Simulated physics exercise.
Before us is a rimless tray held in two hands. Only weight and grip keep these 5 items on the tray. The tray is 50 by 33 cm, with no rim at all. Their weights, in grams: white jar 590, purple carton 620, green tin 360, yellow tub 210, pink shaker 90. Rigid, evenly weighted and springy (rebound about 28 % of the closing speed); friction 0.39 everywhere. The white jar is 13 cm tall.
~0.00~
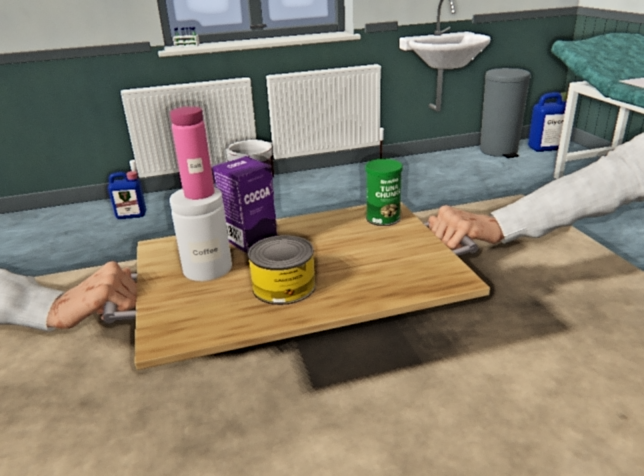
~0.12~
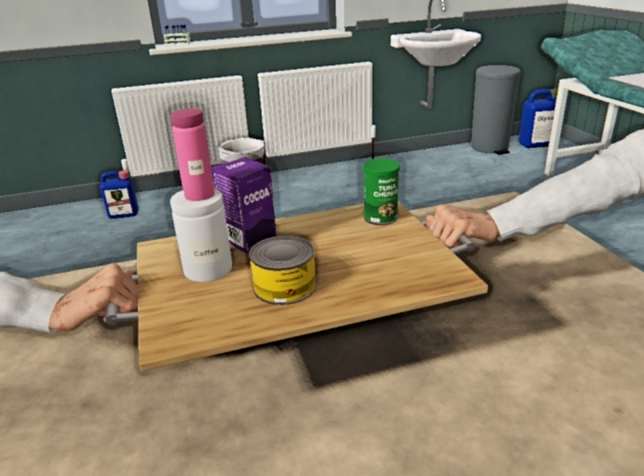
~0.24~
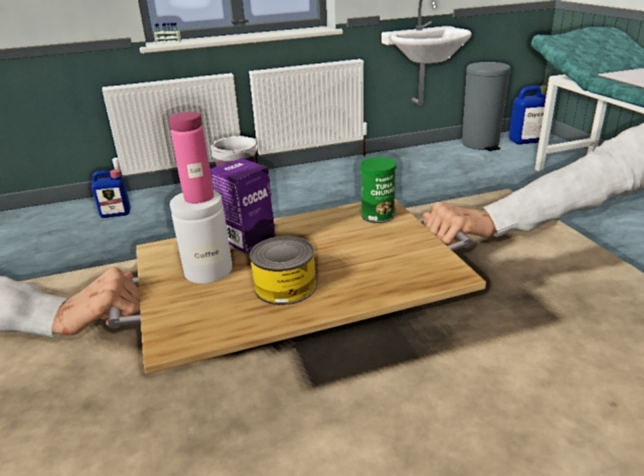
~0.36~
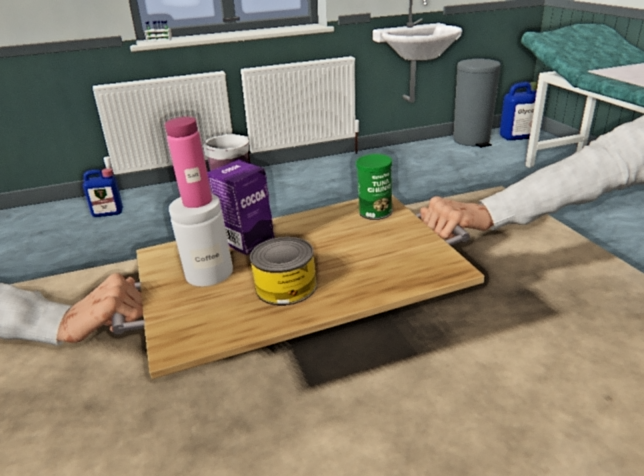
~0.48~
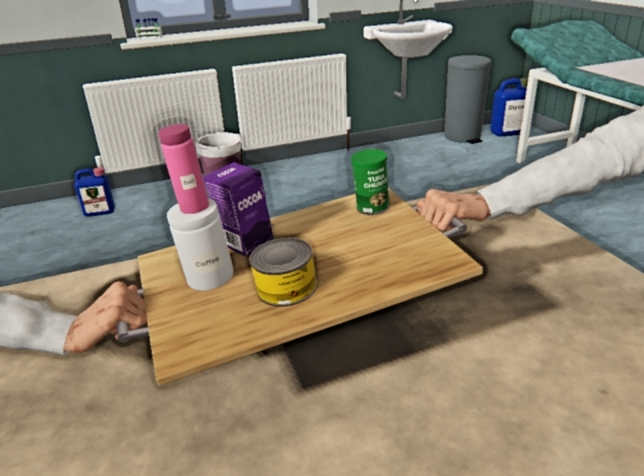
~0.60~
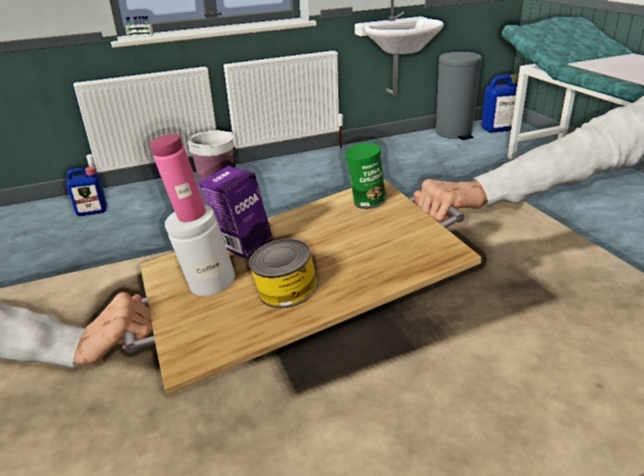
A wooden tray held by two hands stayed level at first, then tilted gradually down at its left edge, and the pink shaker, white jar, purple carton, yellow tub and green tin leaned with it.
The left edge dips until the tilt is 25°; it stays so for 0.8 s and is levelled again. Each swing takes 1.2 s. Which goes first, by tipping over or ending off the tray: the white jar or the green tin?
Of the two named, the former: The white jar.
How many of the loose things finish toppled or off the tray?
That comes to 5.
By 1.70 s, tray at 25°, left edge down; pink shaker now off the tray; green tin 16 cm from its spot near (280, 203); white jar rocked 4° off its seat near (146, 312).
By 2.30 s, tray at 24°, left edge down; white jar, purple carton, green tin and yellow tub now off the tray.
When it is over (3.8 s), off the tray, white jar, purple carton, green tin, yellow tub and pink shaker. End places, in pixels of the last picture, white jar near (109, 449), green tin near (175, 315). White jar went at 1.72 s; green tin went at 2.18 s.
